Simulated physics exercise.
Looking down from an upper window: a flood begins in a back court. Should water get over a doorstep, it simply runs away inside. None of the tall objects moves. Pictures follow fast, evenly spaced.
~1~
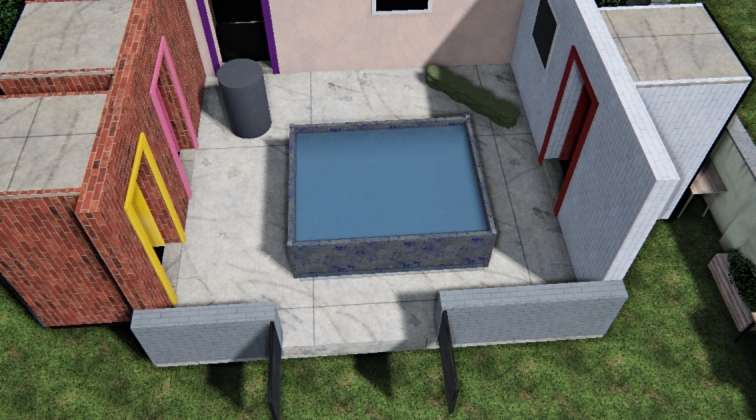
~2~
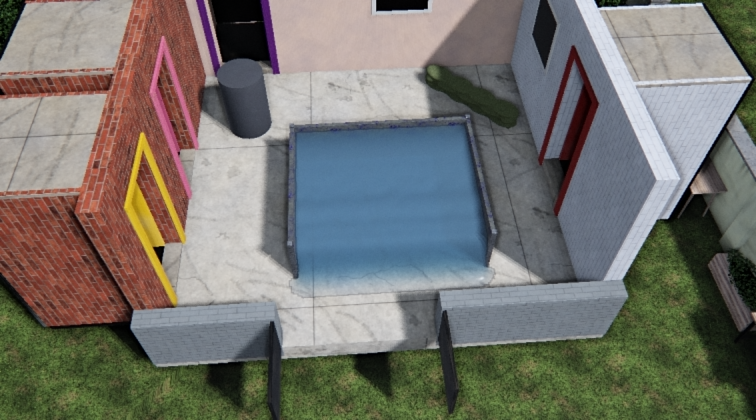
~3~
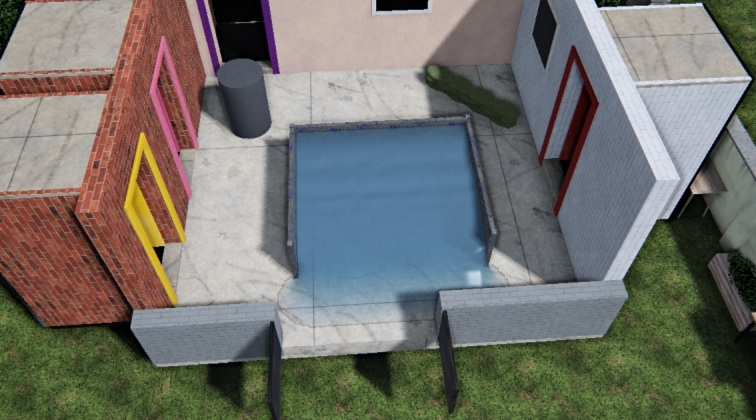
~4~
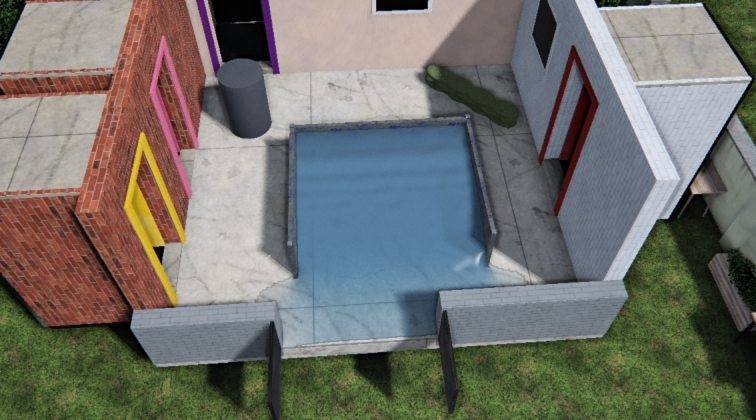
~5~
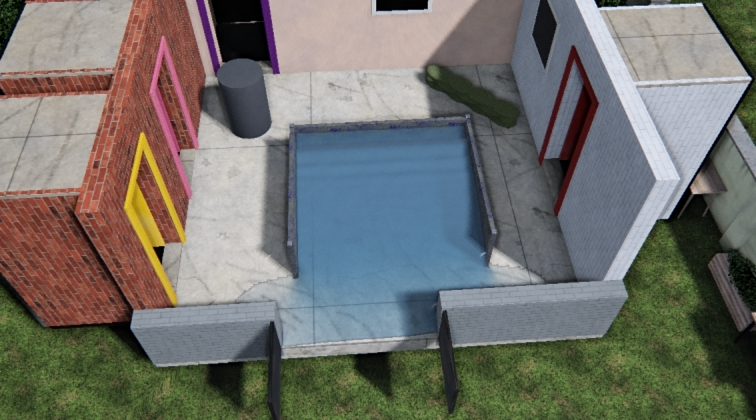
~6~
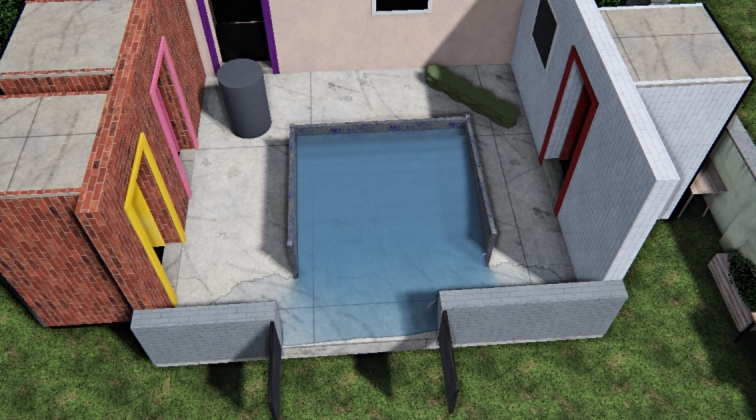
The footage shows a walled courtyard from above, where a raised tank of still blue water loses its front wall and water pours out across the pale paving, spreading forward through the opening between two low grey walls.
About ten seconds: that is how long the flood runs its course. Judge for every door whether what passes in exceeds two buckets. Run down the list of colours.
The red door does not exceed two; the pink door does not exceed two; the yellow door does not exceed two; the purple door does not exceed two.
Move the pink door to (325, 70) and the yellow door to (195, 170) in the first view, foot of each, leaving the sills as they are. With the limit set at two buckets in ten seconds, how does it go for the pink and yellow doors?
Taking them in turn, the pink one falls short and the yellow one falls short.
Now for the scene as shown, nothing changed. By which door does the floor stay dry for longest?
I'd go with the door marked purple.
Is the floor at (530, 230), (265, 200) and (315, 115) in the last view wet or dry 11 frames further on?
The three points read soaked through, clear and clear.
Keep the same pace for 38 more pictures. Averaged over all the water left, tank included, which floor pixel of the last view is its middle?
Centre point: Around (394, 186).
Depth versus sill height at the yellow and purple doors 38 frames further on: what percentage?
Around 60 in a hundred for the first and 30 in a hundred for the second.
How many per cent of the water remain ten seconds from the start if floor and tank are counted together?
Estimate: 32 %.
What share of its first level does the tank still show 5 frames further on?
50 per cent or thereabouts.
A moment on, water covers 20 % of the floor; the red door not reached, the pink door not reached, the yellow door not reached, the purple door not reached.
Next, water covers 35 % of the floor; the red door wet at the sill, nothing in, the pink door not reached, the yellow door wet at the sill, nothing in, the purple door not reached.
Then, water covers 55 % of the floor; the red door wet at the sill, nothing in, the pink door wet at the sill, nothing in, the yellow door wet at the sill, nothing in, the purple door not reached.
Later, water covers 95 % of the floor; the red door wet at the sill, nothing in, the pink door wet at the sill, nothing in, the yellow door under two buckets in, the purple door wet at the sill, nothing in.
In the end, water covers 95 % of the floor; the red door wet at the sill, nothing in, the pink door under two buckets in, the yellow door under two buckets in, the purple door wet at the sill, nothing in.
